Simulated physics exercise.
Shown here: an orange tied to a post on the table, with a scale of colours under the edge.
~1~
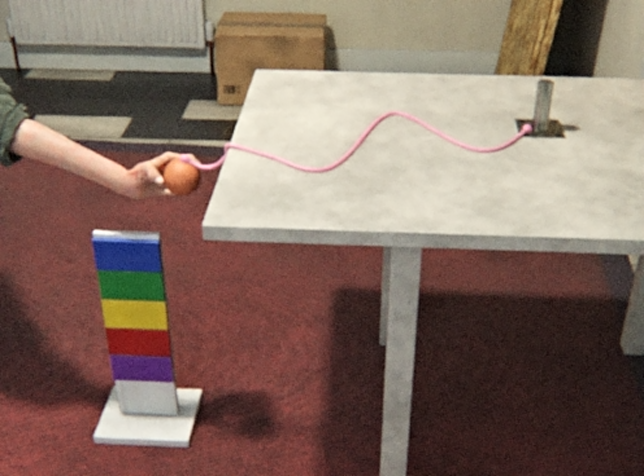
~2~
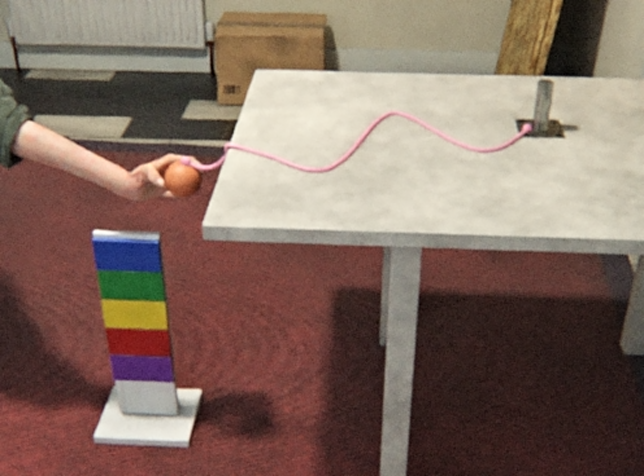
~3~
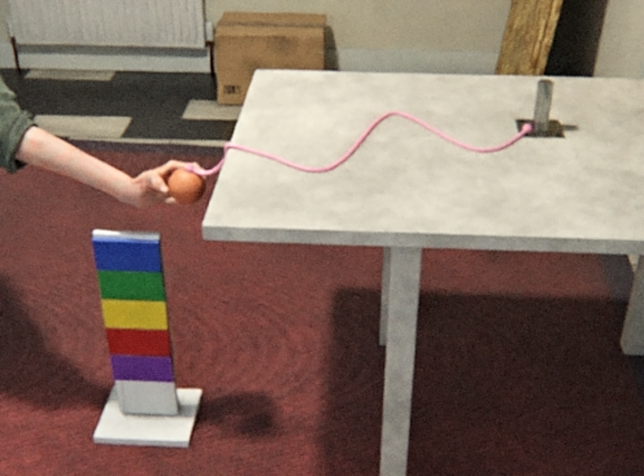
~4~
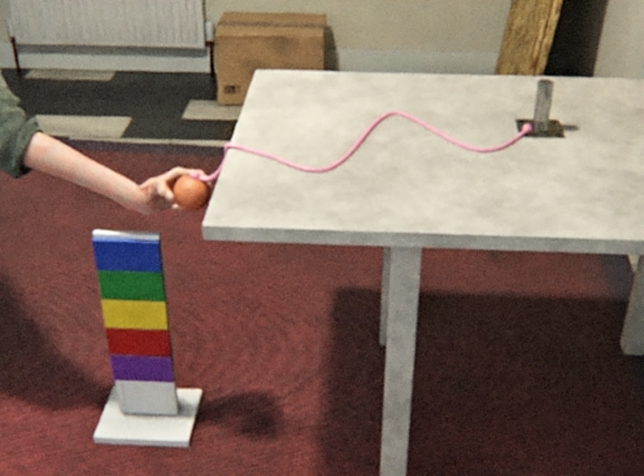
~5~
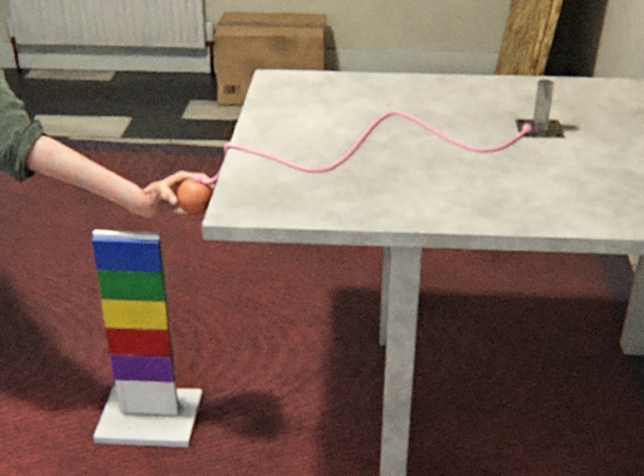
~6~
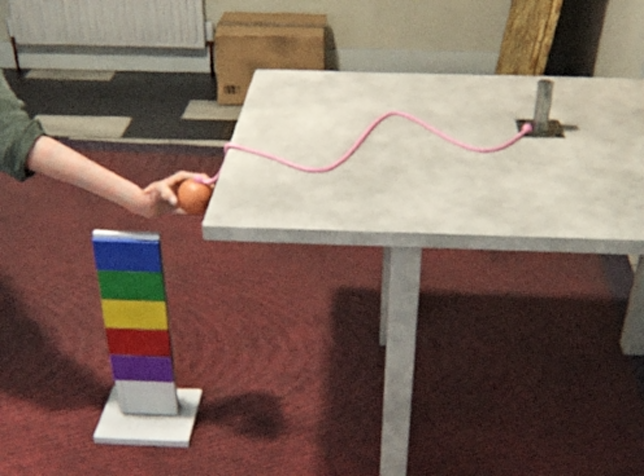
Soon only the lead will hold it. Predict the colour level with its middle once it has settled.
I would say red.
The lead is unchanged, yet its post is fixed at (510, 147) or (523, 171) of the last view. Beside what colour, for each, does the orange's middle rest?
Answer, in order: Purple, purple.
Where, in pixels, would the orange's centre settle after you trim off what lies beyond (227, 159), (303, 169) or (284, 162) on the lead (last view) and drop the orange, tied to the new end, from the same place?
First try near (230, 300), second near (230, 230), third near (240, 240).
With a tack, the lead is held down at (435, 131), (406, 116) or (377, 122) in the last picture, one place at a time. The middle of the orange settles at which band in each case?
Result per try, in sequence: Yellow / green / green.
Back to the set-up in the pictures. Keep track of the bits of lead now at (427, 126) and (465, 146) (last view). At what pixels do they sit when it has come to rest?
(375, 131), then (431, 130).
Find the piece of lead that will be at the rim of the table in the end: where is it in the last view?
That point sits at about (354, 148).
Soon after, orange near (230, 332); level with red.
After that, orange near (248, 330); level with red.
In the end, orange near (248, 334); level with red. Its middle rests at the red band.
